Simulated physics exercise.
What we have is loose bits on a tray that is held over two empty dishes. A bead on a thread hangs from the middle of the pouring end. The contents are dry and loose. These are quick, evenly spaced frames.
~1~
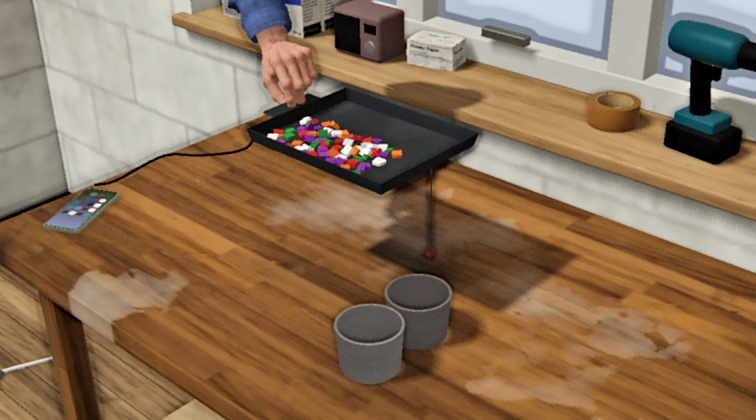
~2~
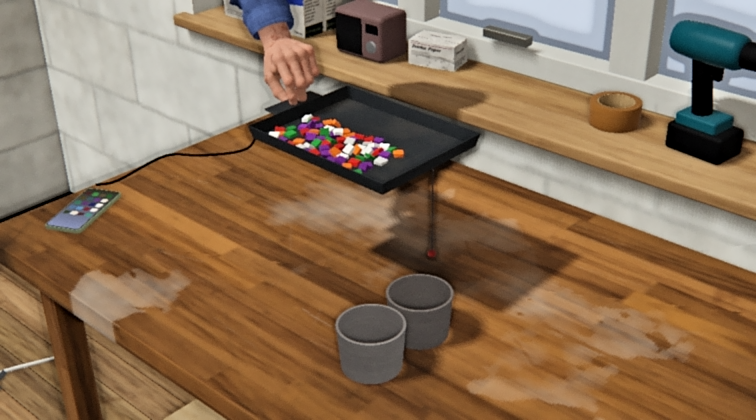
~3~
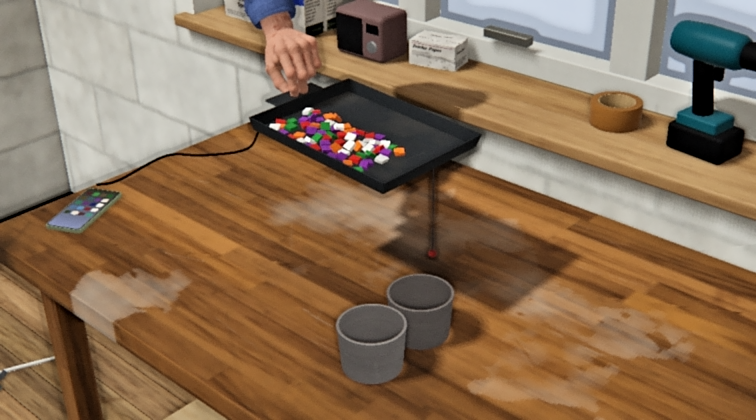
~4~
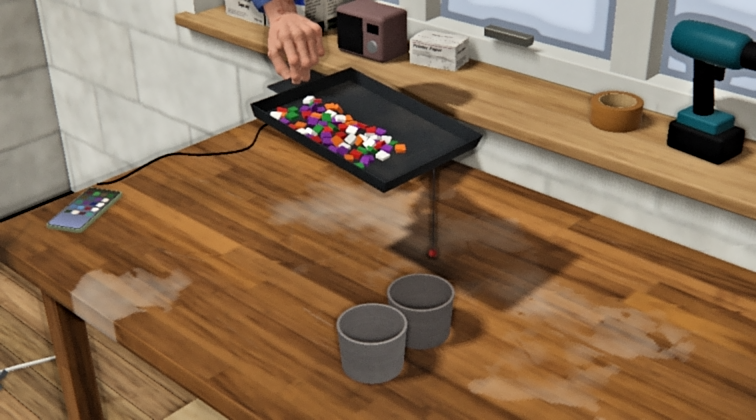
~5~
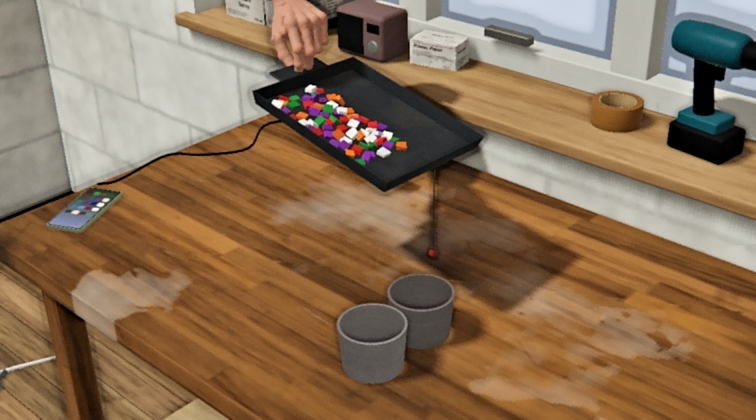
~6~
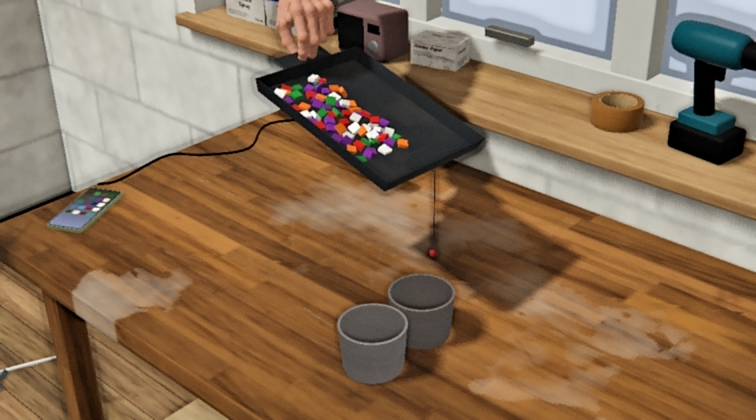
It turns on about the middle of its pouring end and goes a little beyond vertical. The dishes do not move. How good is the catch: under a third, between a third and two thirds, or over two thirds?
In the dishes lies less than a third of it.
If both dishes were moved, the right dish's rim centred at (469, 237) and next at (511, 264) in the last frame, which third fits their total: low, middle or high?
First below one third, then the middle third.
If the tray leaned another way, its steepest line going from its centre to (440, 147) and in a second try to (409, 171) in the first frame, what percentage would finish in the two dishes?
Roughly 0 per cent, and 60 per cent.
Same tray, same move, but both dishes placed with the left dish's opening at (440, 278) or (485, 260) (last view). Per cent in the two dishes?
Roughly 60 per cent, and 40 per cent.
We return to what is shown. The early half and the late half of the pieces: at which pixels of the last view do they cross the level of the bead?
First near (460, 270), later near (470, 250).
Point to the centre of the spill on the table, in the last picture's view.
Near (490, 318).
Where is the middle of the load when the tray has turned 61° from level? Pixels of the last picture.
Near (434, 159).
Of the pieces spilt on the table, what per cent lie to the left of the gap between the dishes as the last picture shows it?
Close to 0 per cent.
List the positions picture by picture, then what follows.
The first picture shows corners of the pouring end near (381, 181) and (474, 133), level; middle of the load near (330, 142), mosaic tiles; left dish near (395, 354); right dish near (443, 321); bead on its thread near (430, 253).
The second picture shows corners of the pouring end near (383, 181) and (476, 133), level; middle of the load near (331, 140).
The third picture shows corners of the pouring end near (384, 181) and (477, 134), tipped barely, lowest at the right corner; middle of the load near (332, 135).
The fourth picture shows corners of the pouring end near (385, 180) and (478, 135), tipped a little, lowest at the right corner; middle of the load near (333, 128).
The fifth picture shows corners of the pouring end near (387, 179) and (479, 136), tipped a little, lowest at the right corner; middle of the load near (335, 120).
The sixth picture shows corners of the pouring end near (388, 179) and (481, 137), tipped clearly, lowest at the right corner; middle of the load near (337, 113); left dish near (398, 354); right dish near (446, 321).
Shortly afterwards, tray tipped steeply; all but a few on the tray; a little in the air.
Next, tray tipped past a quarter turn; the bulk on the tray; near a quarter outside both; a little in the air.
Some moments later, tray tipped past a quarter turn; a little in the right dish; the bulk outside both.
In the end, tray tipped past a quarter turn; none at all in the left dish; a little in the right dish; the bulk outside both.
